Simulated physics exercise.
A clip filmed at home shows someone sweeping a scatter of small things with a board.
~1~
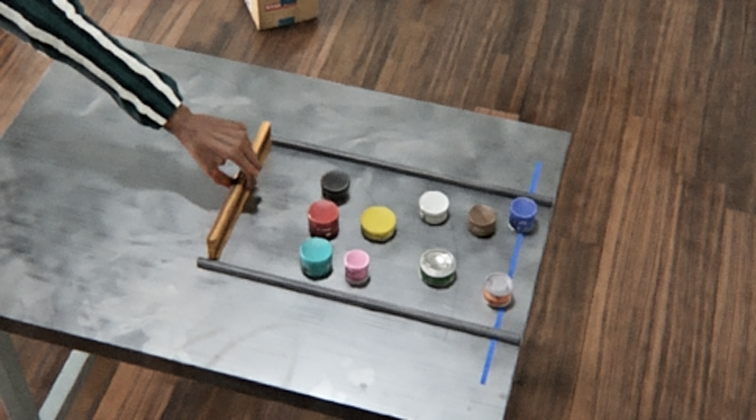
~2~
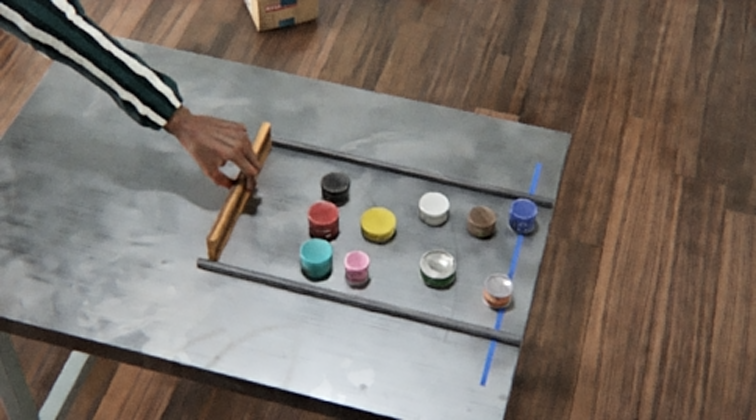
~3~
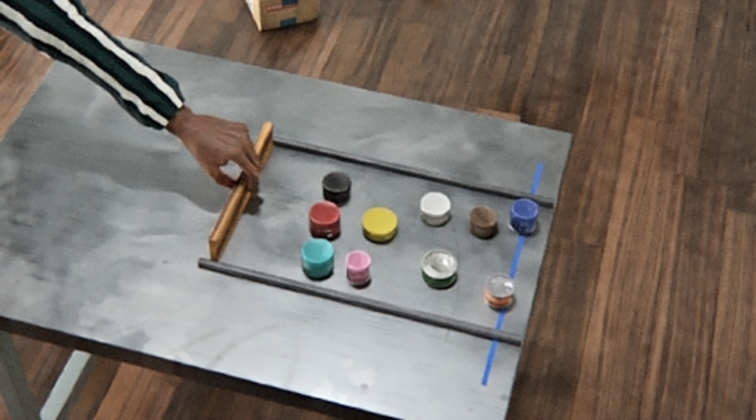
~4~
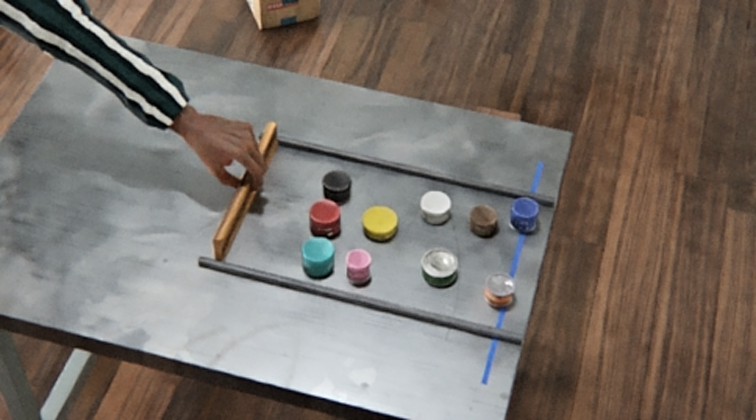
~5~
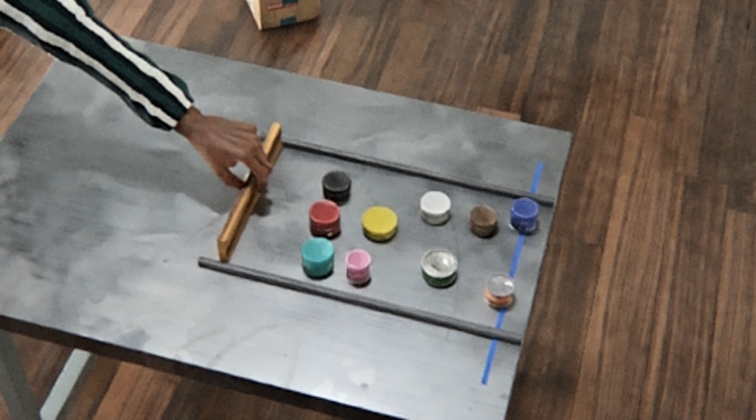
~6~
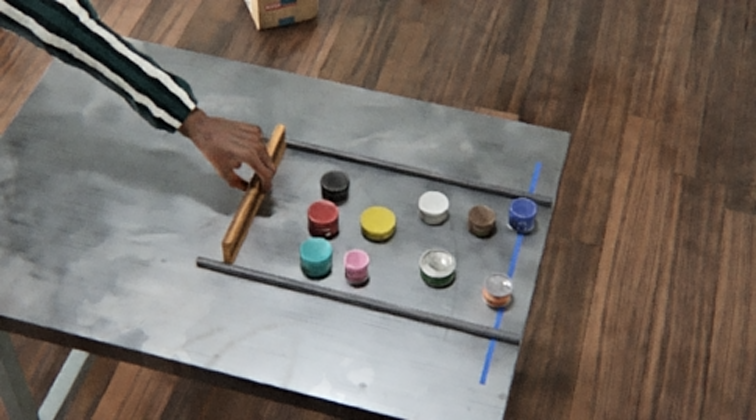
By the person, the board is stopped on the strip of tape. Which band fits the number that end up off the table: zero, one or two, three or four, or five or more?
Pieces going over the end will number five at least.
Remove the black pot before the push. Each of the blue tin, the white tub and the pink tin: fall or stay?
Blue tin: Over the edge; white tub: Still there; pink tin: Over the edge.
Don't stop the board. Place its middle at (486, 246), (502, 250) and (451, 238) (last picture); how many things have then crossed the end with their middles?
Past the end: 1, 5 and 0.
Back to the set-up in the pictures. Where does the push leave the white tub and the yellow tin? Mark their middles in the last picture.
Approximately (541, 211) for one, approximately (532, 258) for the other.
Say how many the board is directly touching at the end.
Contact count: 5.
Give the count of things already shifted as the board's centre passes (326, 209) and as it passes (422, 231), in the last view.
By the first moment it's 3, by the second it's 8.
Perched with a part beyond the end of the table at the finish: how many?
I count 5 overhanging.
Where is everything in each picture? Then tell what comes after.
The first frame shows blue tin (522, 215); orange pot (498, 290); brown tub (482, 221); board (241, 189); tape (513, 264).
The second frame shows orange pot (498, 292); red tub (324, 221).
The third frame shows brown tub (483, 222); turquoise tub (318, 258).
The fourth frame shows blue tin (524, 215); board (247, 190).
The fifth frame shows orange pot (499, 291); black pot (337, 187).
The sixth frame shows blue tin (522, 215); orange pot (497, 291); brown tub (481, 221); board (255, 193); tape (513, 264).
A little later, none off yet; blue tin at rest near (522, 215); orange pot at rest near (497, 291); brown tub at rest near (481, 221).
Next, none off yet; blue tin at rest near (522, 215); orange pot at rest near (497, 291); brown tub shifted a little near (493, 226).
When it is over, the number that fall off is five or more; down, pink tin, green tin, brown tub, orange pot and blue tin.
